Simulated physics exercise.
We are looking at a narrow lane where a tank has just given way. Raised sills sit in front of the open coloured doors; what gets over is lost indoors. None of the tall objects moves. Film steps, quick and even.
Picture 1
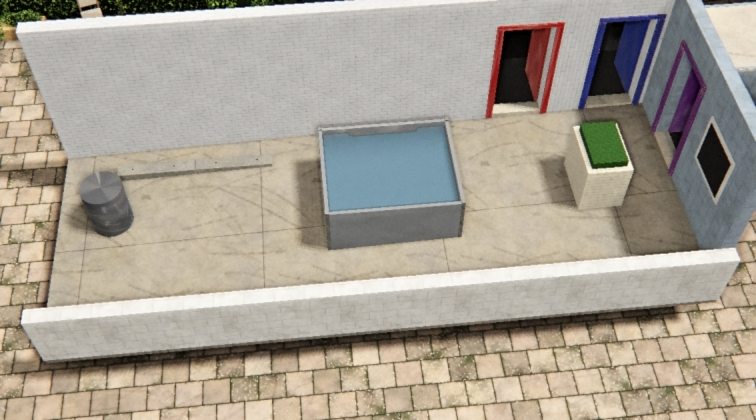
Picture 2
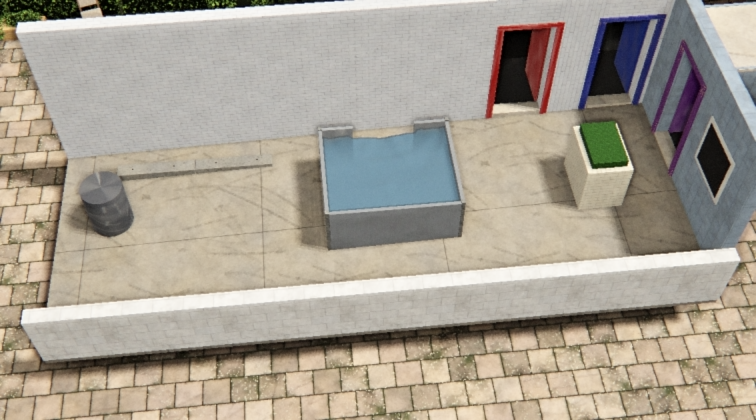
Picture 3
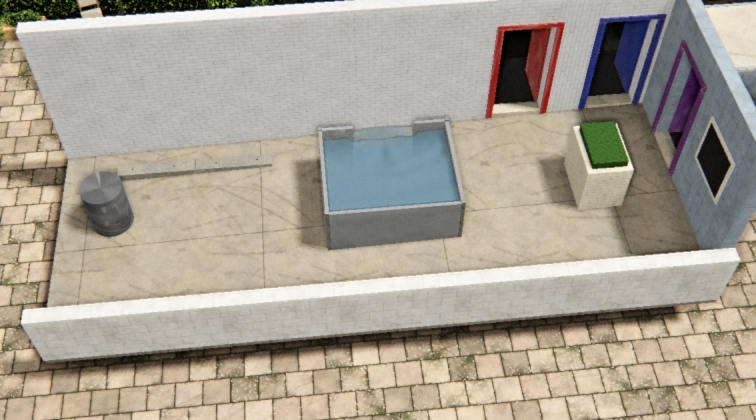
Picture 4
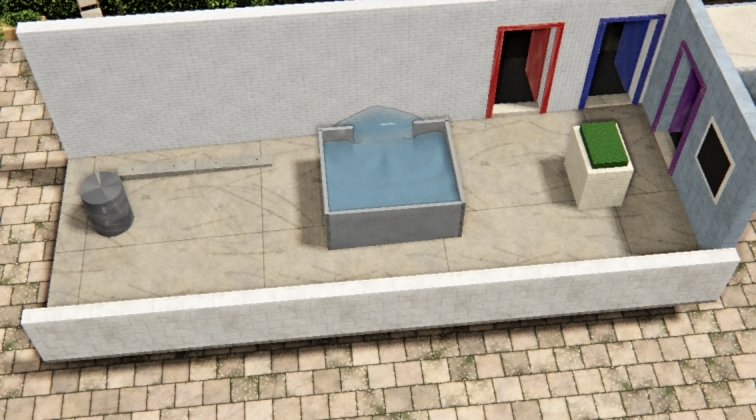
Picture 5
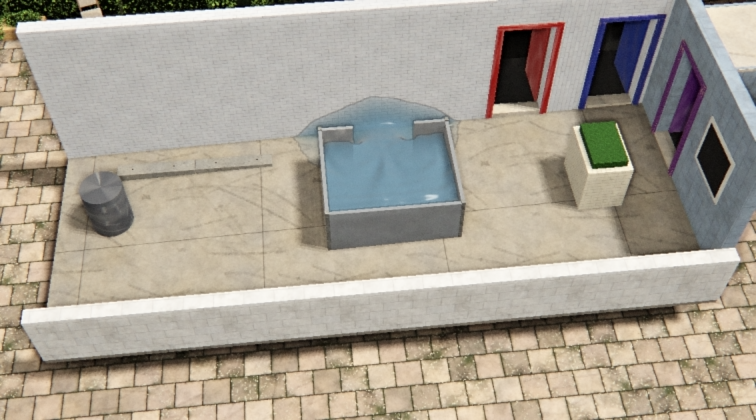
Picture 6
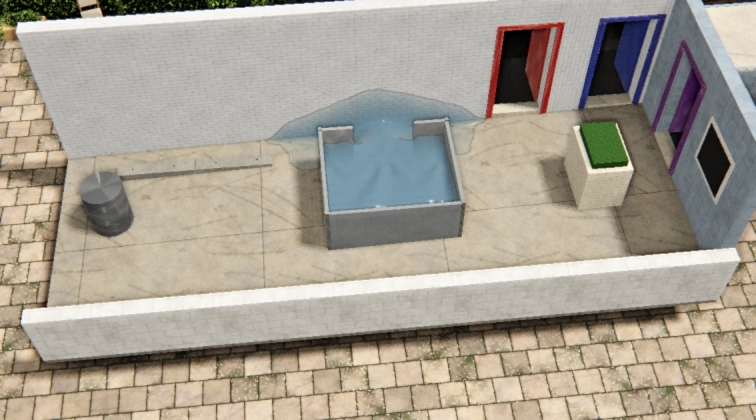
Water pouring through a gap in the far side of a grey tank, splashing up the white wall and spreading both ways.
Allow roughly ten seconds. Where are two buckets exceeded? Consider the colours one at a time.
Purple door: Overshoots. Red door: Does not overshoot. Blue door: Overshoots.
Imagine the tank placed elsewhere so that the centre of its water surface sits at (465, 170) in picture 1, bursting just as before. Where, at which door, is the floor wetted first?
I'd go with the red door.
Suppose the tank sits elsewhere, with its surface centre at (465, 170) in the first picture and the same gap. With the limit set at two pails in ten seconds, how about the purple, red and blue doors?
Result - purple door overshoots, red door overshoots, blue door overshoots.
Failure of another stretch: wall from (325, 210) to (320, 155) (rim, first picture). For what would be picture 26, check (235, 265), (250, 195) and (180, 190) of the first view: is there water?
Taken one by one: Sodden, then sodden, then sodden.
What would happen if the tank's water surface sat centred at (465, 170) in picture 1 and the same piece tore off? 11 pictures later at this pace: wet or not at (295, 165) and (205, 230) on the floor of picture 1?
Result: Inundated; inundated.
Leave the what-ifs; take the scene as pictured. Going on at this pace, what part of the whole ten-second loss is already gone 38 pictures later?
My figure: 70 percent.
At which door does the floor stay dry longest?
It's the purple door.
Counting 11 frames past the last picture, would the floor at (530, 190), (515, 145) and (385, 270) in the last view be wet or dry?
Taking them as listed, they are waterlogged, waterlogged and spared.
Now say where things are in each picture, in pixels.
In the first picture, still water in the water tank at (389, 168).
In the second picture, the front is at a hidden place, out from the gap on the water tank's far side.
In the third picture, water pours out on the water tank's far side and has run to a hidden place.
In the fourth picture, water pours out on the water tank's far side and has run to a hidden place.
In the fifth picture, water pours out on the water tank's far side and has run to (296, 137).
In the sixth picture, the front is at (270, 139), out from the gap on the water tank's far side.
A moment on, water covers 30 % of the floor; the purple door not reached, the red door wet at the sill, nothing in, the blue door not reached.
Next, water covers 55 % of the floor; the purple door under two buckets in, the red door wet at the sill, nothing in, the blue door wet at the sill, nothing in.
Then, water covers 65 % of the floor; the purple door far over two buckets in, the red door wet at the sill, nothing in, the blue door under two buckets in.
Later, water covers 85 % of the floor; the purple door far over two buckets in, the red door wet at the sill, nothing in, the blue door over two buckets in.
In the end, water covers 85 % of the floor; the purple door far over two buckets in, the red door wet at the sill, nothing in, the blue door over two buckets in.
